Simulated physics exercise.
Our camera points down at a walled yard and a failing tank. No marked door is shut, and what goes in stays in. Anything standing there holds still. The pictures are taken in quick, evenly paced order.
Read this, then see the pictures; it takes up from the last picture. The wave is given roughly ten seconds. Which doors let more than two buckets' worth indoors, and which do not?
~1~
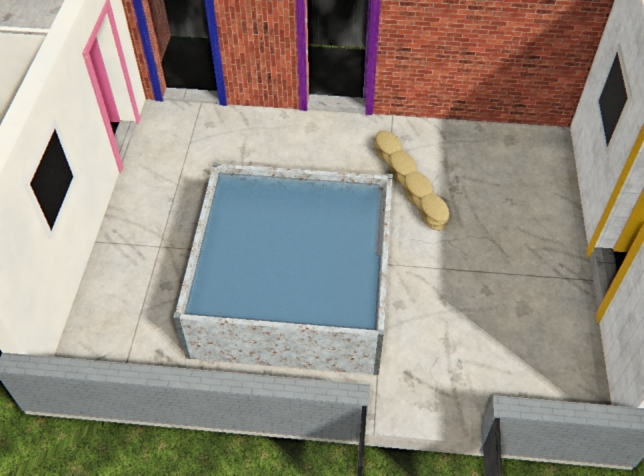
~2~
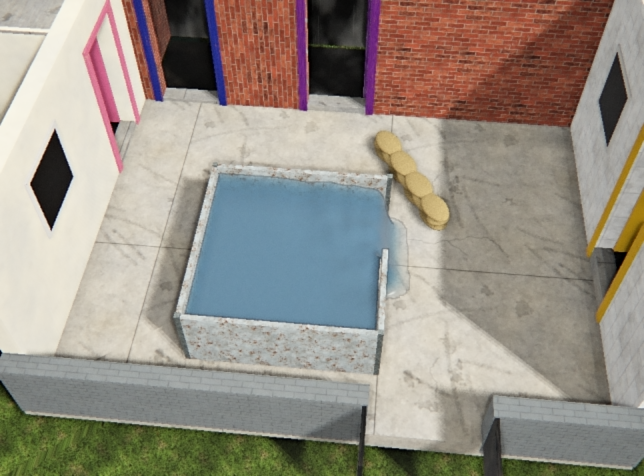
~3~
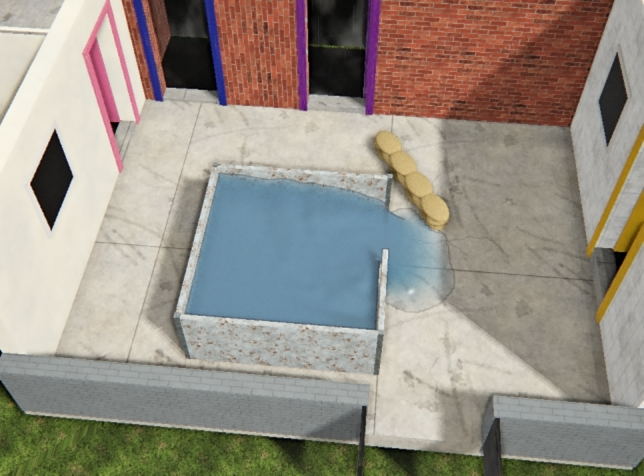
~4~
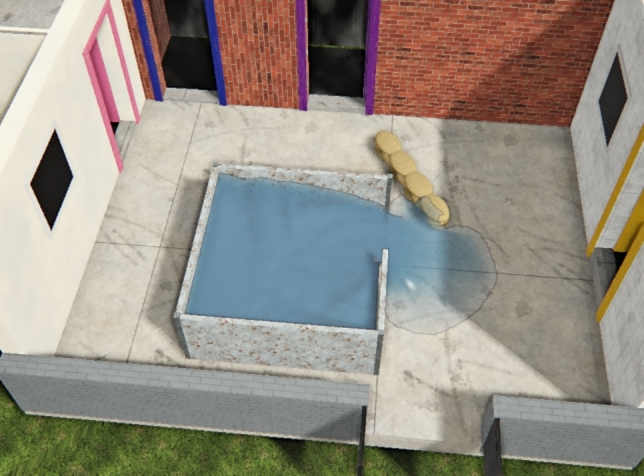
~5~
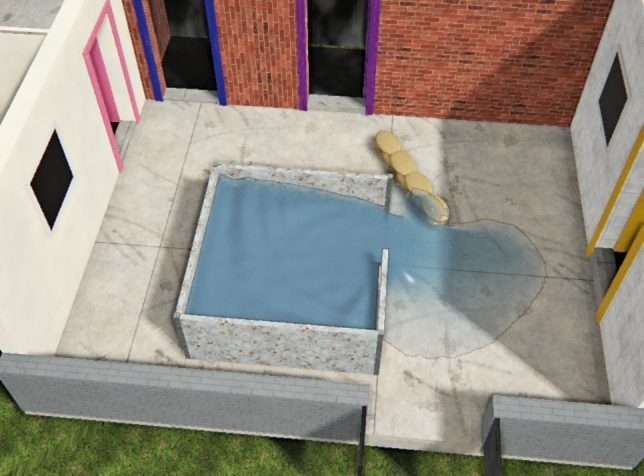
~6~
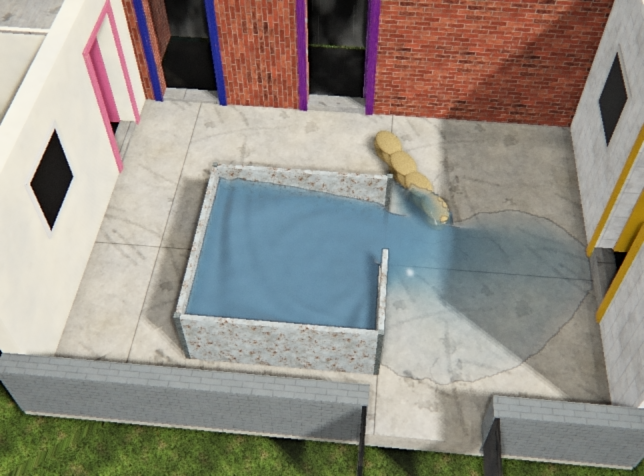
I expect the pink door to see over two buckets, I expect the yellow door to see over two buckets, I expect the blue door to see over two buckets, I expect the purple door to see two buckets at most.
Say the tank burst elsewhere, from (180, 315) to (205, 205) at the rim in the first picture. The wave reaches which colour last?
It's the door marked yellow that comes last.
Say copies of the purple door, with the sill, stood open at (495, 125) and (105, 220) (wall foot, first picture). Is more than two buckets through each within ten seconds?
Door by door: Ends up above, then ends up below.
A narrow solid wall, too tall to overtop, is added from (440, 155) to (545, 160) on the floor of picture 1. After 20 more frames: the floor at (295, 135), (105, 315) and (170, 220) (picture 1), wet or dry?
Results in sequence: Swamped / bone-dry / bone-dry.
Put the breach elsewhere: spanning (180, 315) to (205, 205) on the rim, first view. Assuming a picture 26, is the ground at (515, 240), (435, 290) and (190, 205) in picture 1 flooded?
So: Spared, then spared, then wetted.
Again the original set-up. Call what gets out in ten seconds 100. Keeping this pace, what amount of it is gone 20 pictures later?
Share gone: About 35 %.
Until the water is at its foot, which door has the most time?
Result: The pink one.
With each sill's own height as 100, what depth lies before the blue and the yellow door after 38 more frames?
About 150 and 90 %.
A moment on, water covers 35 % of the floor; the pink door not reached, the yellow door over two buckets in, the blue door not reached, the purple door not reached.
Next, water covers 50 % of the floor; the pink door not reached, the yellow door far over two buckets in, the blue door not reached, the purple door wet at the sill, nothing in.
Then, water covers 70 % of the floor; the pink door wet at the sill, nothing in, the yellow door far over two buckets in, the blue door wet at the sill, nothing in, the purple door wet at the sill, nothing in.
Later, water covers 90 % of the floor; the pink door over two buckets in, the yellow door far over two buckets in, the blue door under two buckets in, the purple door under two buckets in.
In the end, water covers 95 % of the floor; the pink door far over two buckets in, the yellow door far over two buckets in, the blue door over two buckets in, the purple door under two buckets in.
